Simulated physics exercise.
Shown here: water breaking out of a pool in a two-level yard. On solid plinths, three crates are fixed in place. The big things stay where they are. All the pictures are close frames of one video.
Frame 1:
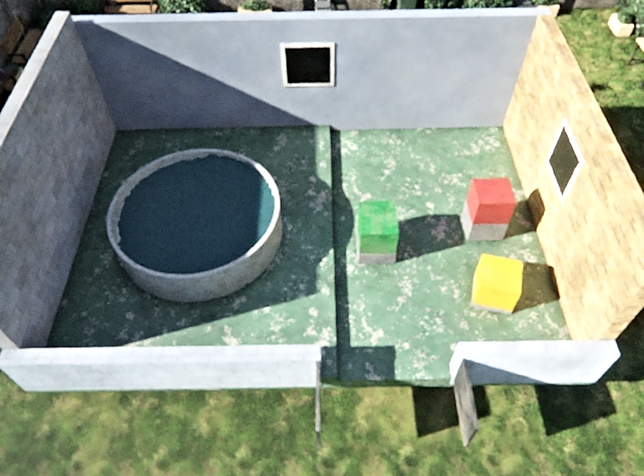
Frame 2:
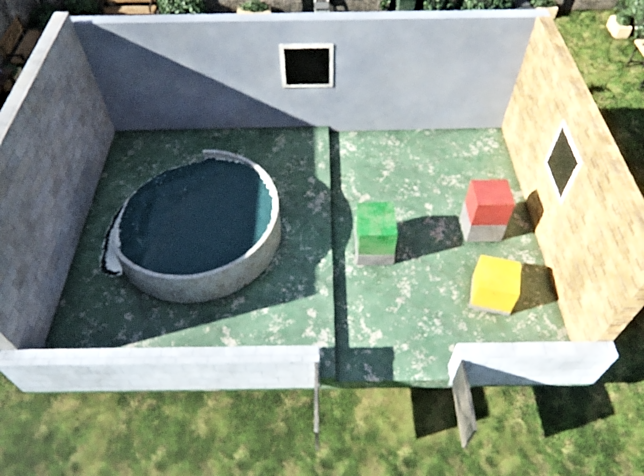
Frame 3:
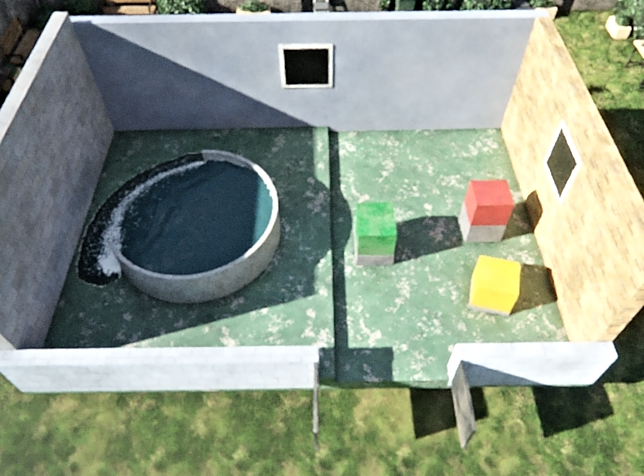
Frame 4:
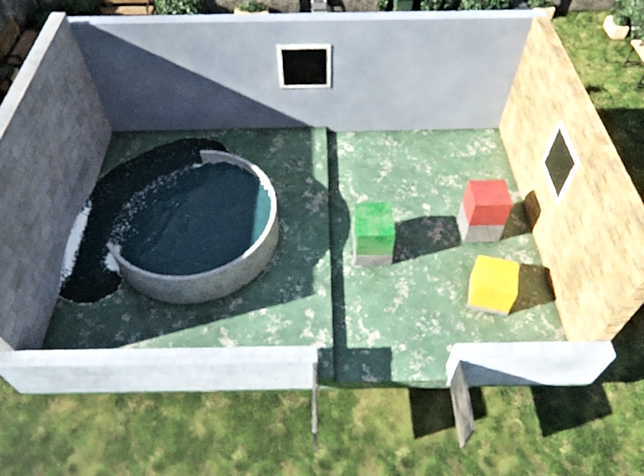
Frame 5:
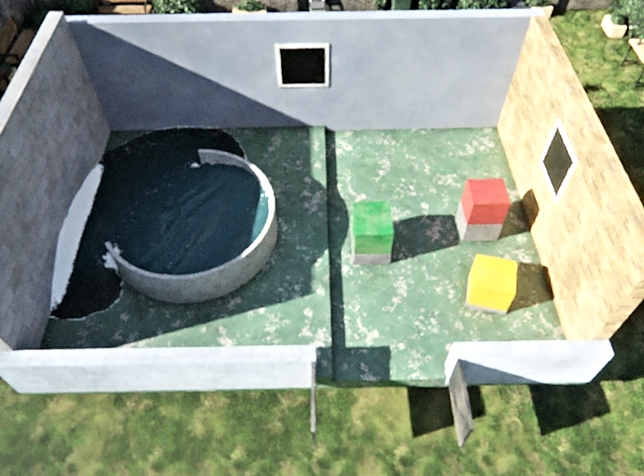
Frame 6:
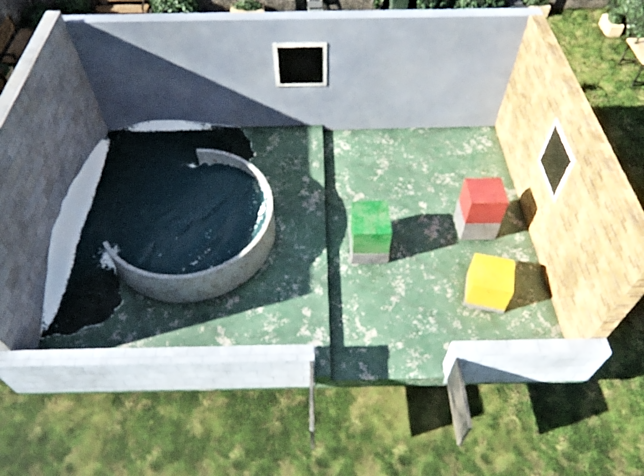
Water bursts from the left side of a round pool and spreads across the green floor.
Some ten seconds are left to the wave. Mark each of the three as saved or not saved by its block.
Red crate - saved; green crate - saved; yellow crate - not saved.
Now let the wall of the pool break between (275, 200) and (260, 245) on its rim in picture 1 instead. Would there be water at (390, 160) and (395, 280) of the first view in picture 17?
Submerged, submerged.
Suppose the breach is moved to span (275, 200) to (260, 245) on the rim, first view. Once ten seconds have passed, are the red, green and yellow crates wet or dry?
In short: Red remains dry; green is soaked; yellow is wetted.
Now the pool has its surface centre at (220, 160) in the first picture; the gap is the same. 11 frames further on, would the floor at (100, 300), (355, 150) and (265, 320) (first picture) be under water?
Results in order - swamped, swamped, left untouched.
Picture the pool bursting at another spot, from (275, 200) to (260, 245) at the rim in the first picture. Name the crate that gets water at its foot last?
I'd go with the crate marked red.
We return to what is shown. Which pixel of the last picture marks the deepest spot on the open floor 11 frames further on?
It will be deepest around (107, 138).
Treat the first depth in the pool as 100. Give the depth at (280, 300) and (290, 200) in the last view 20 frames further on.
In turn 4 and 6 in a hundred.
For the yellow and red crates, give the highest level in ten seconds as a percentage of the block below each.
Around 210 in a hundred for the first and 50 in a hundred for the second.
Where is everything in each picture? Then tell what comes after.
In the first frame, the round tank at (195, 210) is whole and still.
In the second frame, water pours out at (138, 199) and has run to a hidden place.
In the third frame, the front is at a hidden place, out from the gap at (138, 200).
In the fourth frame, the front is at (212, 143), out from the gap at (137, 202).
In the fifth frame, the front is at (220, 133), out from the gap at (135, 202).
In the sixth frame, water pours out at (133, 202) and has run to (43, 334).
A moment on, water covers 20 % of the floor; the red crate not reached, the green crate not reached, the yellow crate not reached.
Next, water covers 30 % of the floor; the red crate not reached, the green crate not reached, the yellow crate not reached.
Then, water covers 60 % of the floor; the red crate not reached, the green crate water round its plinth, the yellow crate not reached.
Later, water covers 100 % of the floor; the red crate water round its plinth, the green crate water round its plinth, the yellow crate water round its plinth.
In the end, water covers 100 % of the floor; the red crate stayed above the water, the green crate stayed above the water, the yellow crate was topped.
